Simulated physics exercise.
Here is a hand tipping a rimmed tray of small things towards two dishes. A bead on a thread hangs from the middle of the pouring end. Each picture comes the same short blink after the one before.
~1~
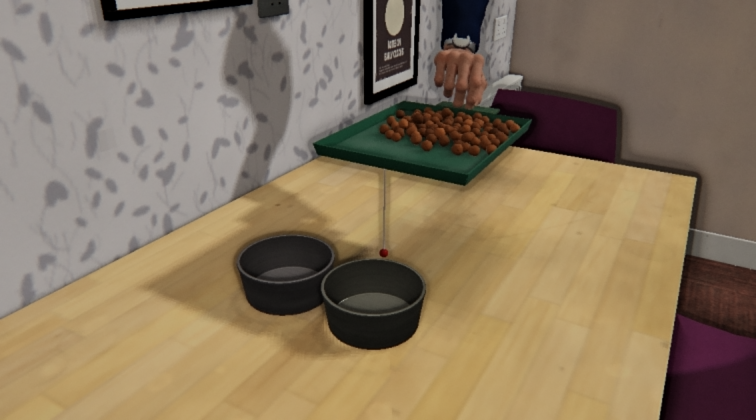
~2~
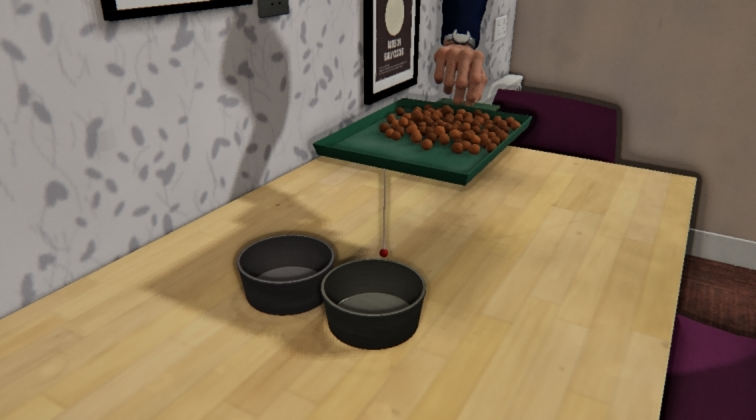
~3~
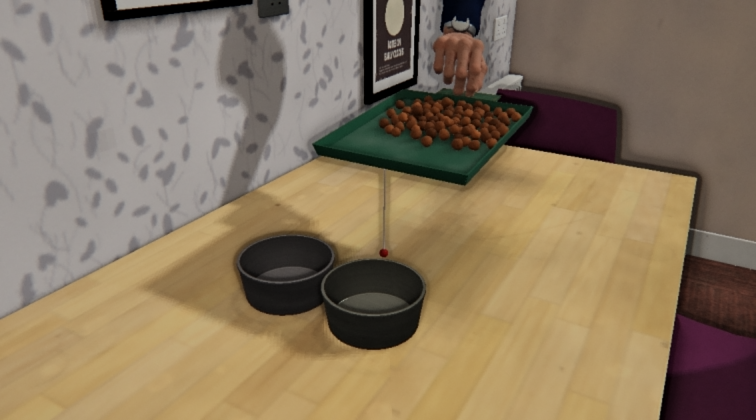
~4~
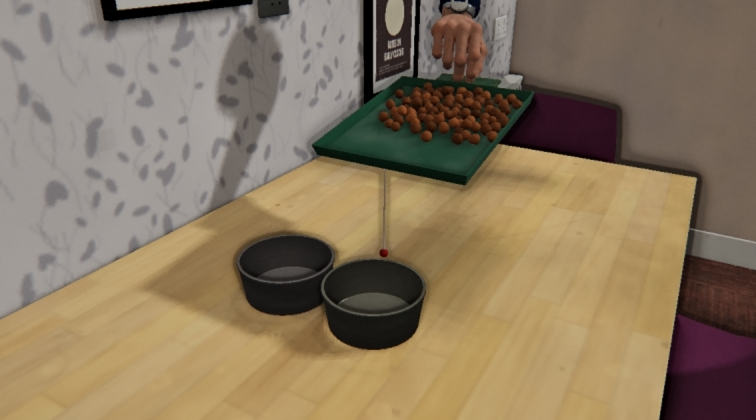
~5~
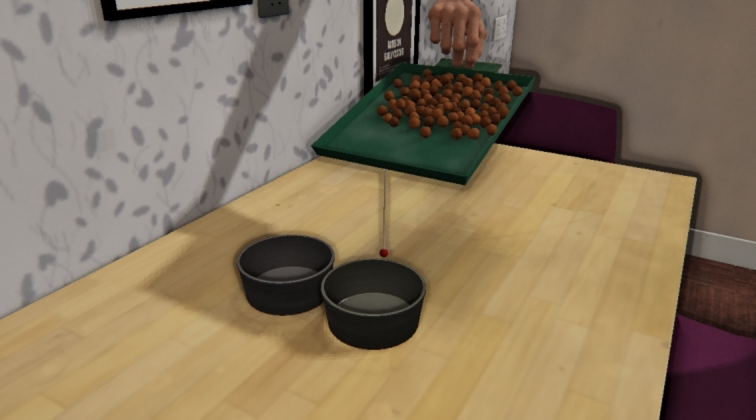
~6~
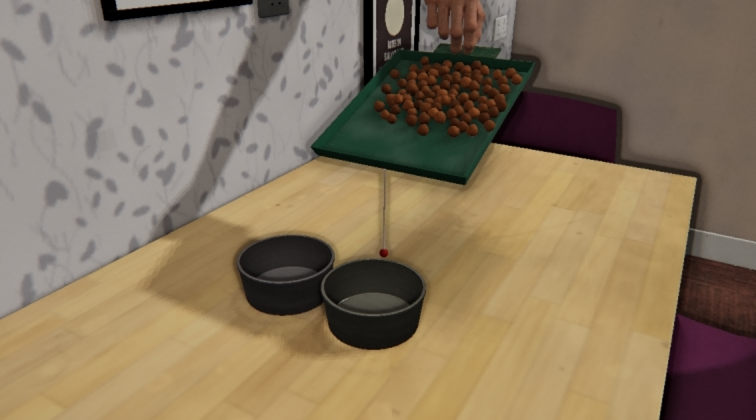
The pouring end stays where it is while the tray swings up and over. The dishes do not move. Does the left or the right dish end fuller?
The right dish gets more.
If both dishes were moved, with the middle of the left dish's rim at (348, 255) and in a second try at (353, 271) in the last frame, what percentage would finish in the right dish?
The first gives 10 %, the second 20 %.
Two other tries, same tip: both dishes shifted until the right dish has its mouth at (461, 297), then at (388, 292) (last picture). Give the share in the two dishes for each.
First some 50, then 80 per cent.
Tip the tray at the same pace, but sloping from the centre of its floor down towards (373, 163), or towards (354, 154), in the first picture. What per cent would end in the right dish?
About 40 and 10 per cent.
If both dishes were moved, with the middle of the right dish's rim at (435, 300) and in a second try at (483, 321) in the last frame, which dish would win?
The first try: Left. The second: The left dish.
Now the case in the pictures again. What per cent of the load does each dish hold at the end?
Left dish: 20 %, right dish: 50 %.
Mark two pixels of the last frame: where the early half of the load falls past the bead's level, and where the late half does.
Early half (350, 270), late half (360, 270).
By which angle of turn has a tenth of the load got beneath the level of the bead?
Roughly 65°.
Just after the last frame, tray tipped steeply; the larger part on the tray; about a tenth in the right dish; about a tenth in the left dish; about a tenth outside both; about a tenth in the air.
A moment on, tray tipped past a quarter turn; roughly a quarter on the tray; roughly a quarter in the right dish; about a tenth in the left dish; about a tenth outside both; roughly a third in the air.
Further on, tray tipped past a quarter turn; roughly half in the right dish; roughly a quarter in the left dish; roughly a quarter outside both.
When it is over, tray tipped past a quarter turn; roughly half in the right dish; roughly a quarter in the left dish; roughly a quarter outside both.
